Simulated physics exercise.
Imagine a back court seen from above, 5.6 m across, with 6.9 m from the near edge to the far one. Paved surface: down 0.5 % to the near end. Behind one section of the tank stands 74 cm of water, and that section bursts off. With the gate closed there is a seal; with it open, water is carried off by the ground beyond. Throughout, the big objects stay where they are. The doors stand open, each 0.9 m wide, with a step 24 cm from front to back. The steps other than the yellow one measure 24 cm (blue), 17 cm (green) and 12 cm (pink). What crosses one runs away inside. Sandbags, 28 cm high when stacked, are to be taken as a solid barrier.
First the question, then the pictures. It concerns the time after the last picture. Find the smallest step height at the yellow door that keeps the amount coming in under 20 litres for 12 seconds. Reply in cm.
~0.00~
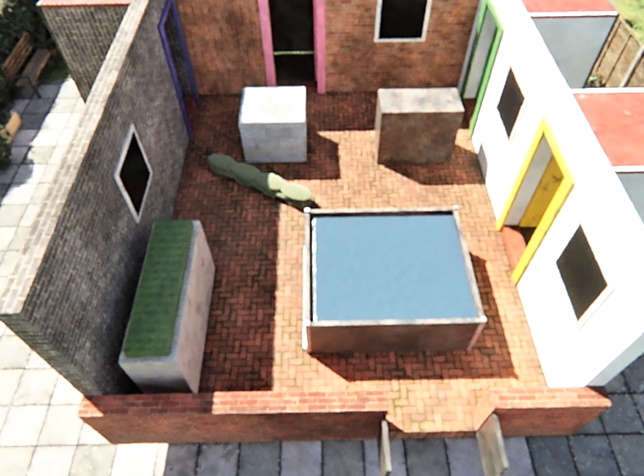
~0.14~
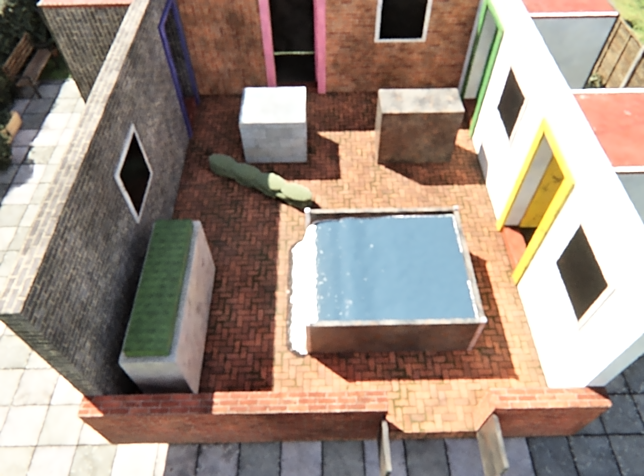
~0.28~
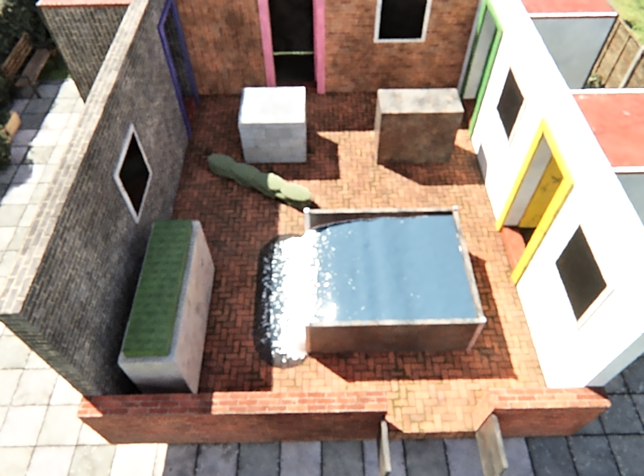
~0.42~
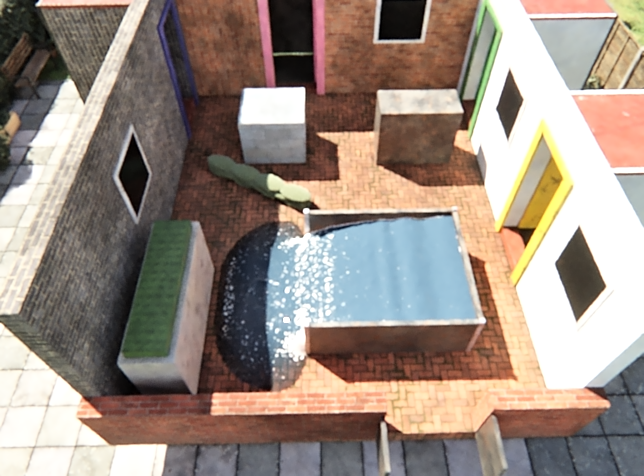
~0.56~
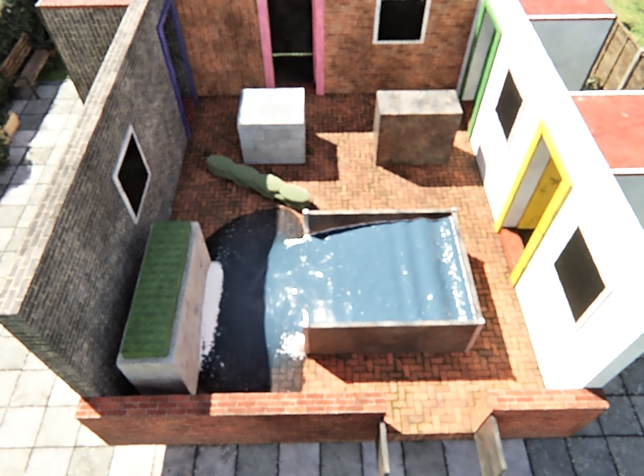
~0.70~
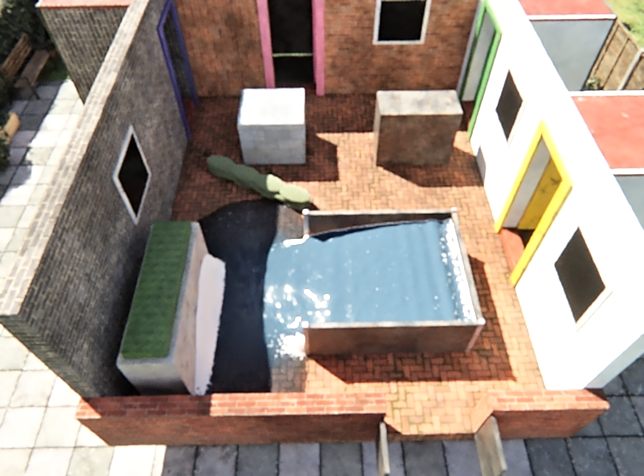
The smallest height is roughly 5.5 cm.
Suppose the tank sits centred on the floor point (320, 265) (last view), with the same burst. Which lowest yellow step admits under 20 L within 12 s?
6.5 cm, give or take.
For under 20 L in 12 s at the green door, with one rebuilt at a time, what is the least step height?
Door green, min height approx. 11.0 cm.
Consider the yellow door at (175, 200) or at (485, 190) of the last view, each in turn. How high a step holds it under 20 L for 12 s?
Around 24 and 9.5 cm respectively.
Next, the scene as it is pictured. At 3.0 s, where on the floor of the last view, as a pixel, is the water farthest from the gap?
Around pixel (199, 97).
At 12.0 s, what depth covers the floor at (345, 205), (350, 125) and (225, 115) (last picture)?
The depths come to about 6, 7 and 4 cm.
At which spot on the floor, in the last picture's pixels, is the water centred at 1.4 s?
Around (308, 294).
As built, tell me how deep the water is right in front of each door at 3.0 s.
Depth (cm): Blue 9 / green 0 / pink 5 / yellow 0.
After 1.4 s water covers 25 % of the floor, deepest (50 cm) near (211, 309); it has not reached the yellow door.
After 3.0 s water covers 45 % of the floor, deepest (38 cm) near (155, 290); it has not reached the yellow door.
After 12.0 s water covers 95 % of the floor, deepest (13 cm) near (140, 419); 8 cm at the yellow door, 0 litres in over its 17 cm step.
At the yellow door as built, the water arrived by 3.8 s and peaked near 10 cm at 8.6 s.
Run again over the same 12 s with other heights there, 25 litres in over 5 cm, 15 litres over 6 cm. The limit of 20 litres is kept from about 5.5 cm up.
